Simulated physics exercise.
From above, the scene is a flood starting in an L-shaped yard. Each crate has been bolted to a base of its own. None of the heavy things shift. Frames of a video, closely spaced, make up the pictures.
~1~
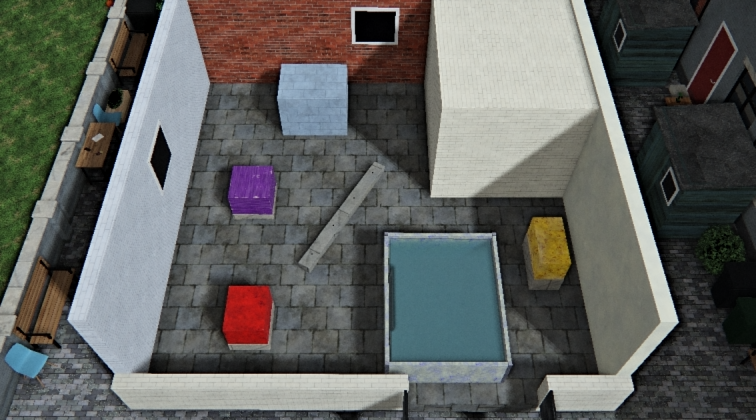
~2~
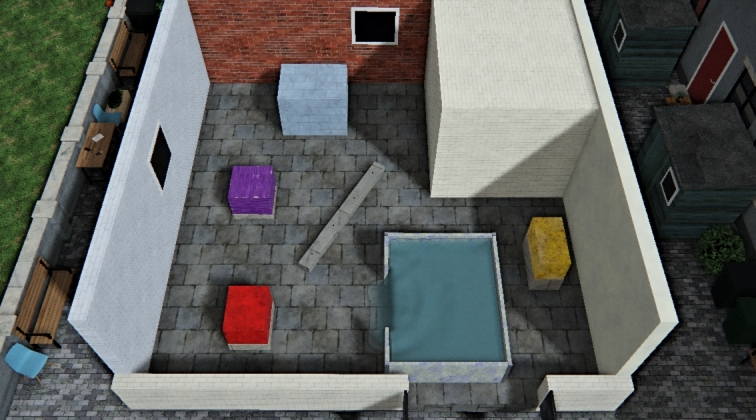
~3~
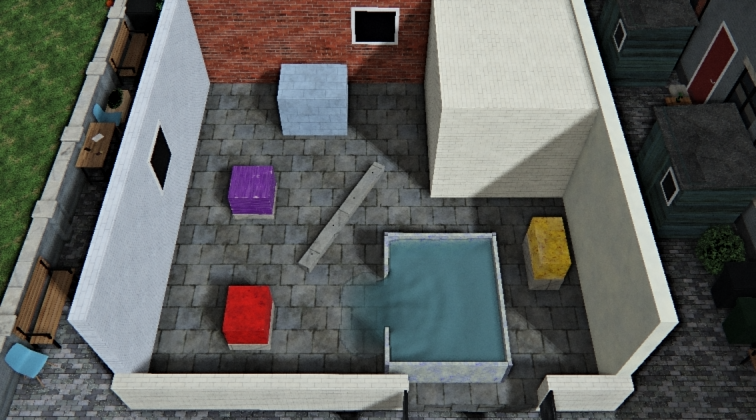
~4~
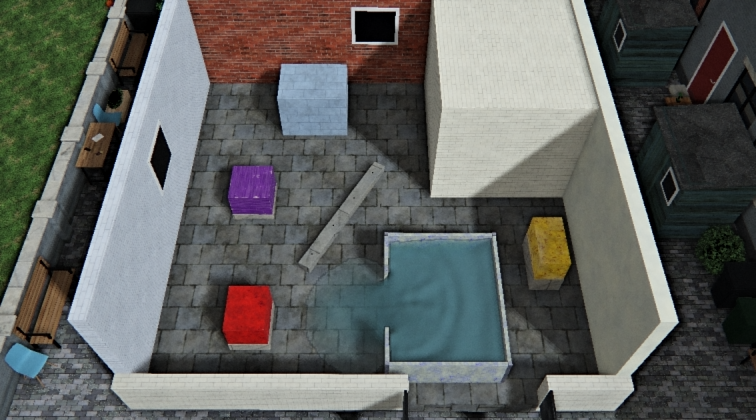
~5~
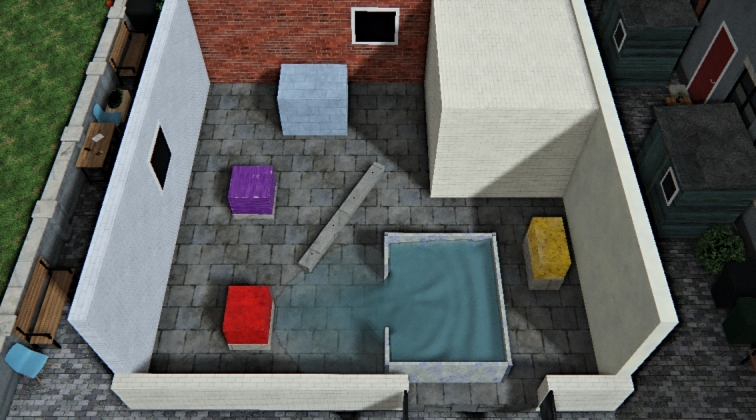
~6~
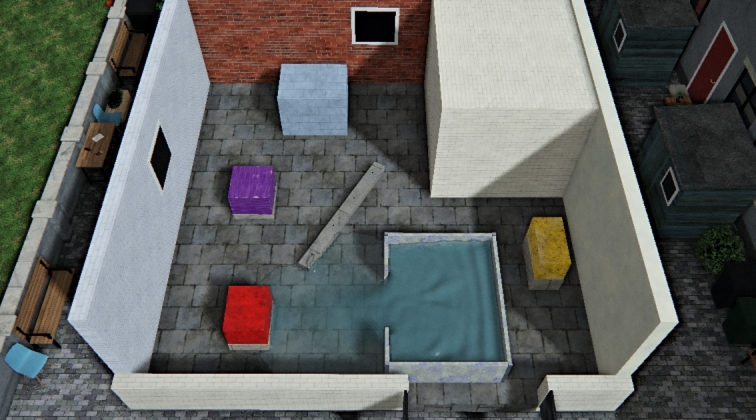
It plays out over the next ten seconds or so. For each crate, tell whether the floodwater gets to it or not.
Purple crate: Reached; red crate: Reached; yellow crate: Spared.
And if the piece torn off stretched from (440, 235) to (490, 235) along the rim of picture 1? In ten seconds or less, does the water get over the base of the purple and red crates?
In my view the purple crate is never reached, and the red crate is never reached.
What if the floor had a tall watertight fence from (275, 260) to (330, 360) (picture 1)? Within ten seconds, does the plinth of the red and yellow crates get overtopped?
The red crate is not reached and the yellow crate is not reached.
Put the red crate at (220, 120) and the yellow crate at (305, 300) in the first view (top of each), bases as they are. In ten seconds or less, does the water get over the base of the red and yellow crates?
Result: Red one avoids the flood; yellow one is overtopped.
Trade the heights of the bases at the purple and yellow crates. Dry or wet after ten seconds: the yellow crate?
For the yellow crate, the answer is that it stays clear.
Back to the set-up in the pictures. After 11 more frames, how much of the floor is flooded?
I'd put it at roughly 35 per cent.
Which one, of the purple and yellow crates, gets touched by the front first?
That one is the purple one.
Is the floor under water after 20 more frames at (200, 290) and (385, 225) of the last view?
Wet, wet.
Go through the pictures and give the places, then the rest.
Still water in the water tank at (444, 297), in the first frame.
Water pours out at (388, 309) and has run to (377, 283), in the second frame.
Water pours out at (388, 310) and has run to (352, 283), in the third frame.
Water pours out at (388, 310) and has run to (312, 300), in the fourth frame.
The front is at (279, 303), out from the gap at (388, 309), in the fifth frame.
Water pours out at (388, 309) and has run to a hidden place, in the sixth frame.
A moment on, water covers 20 % of the floor; the purple crate not reached, the red crate water round its plinth, the yellow crate not reached.
Next, water covers 35 % of the floor; the purple crate water round its plinth, the red crate water round its plinth, the yellow crate not reached.
Then, water covers 55 % of the floor; the purple crate water round its plinth, the red crate water round its plinth, the yellow crate not reached.
Later, water covers 75 % of the floor; the purple crate water round its plinth, the red crate water round its plinth, the yellow crate water round its plinth.
In the end, water covers 85 % of the floor; the purple crate was topped, the red crate was topped, the yellow crate stayed above the water.
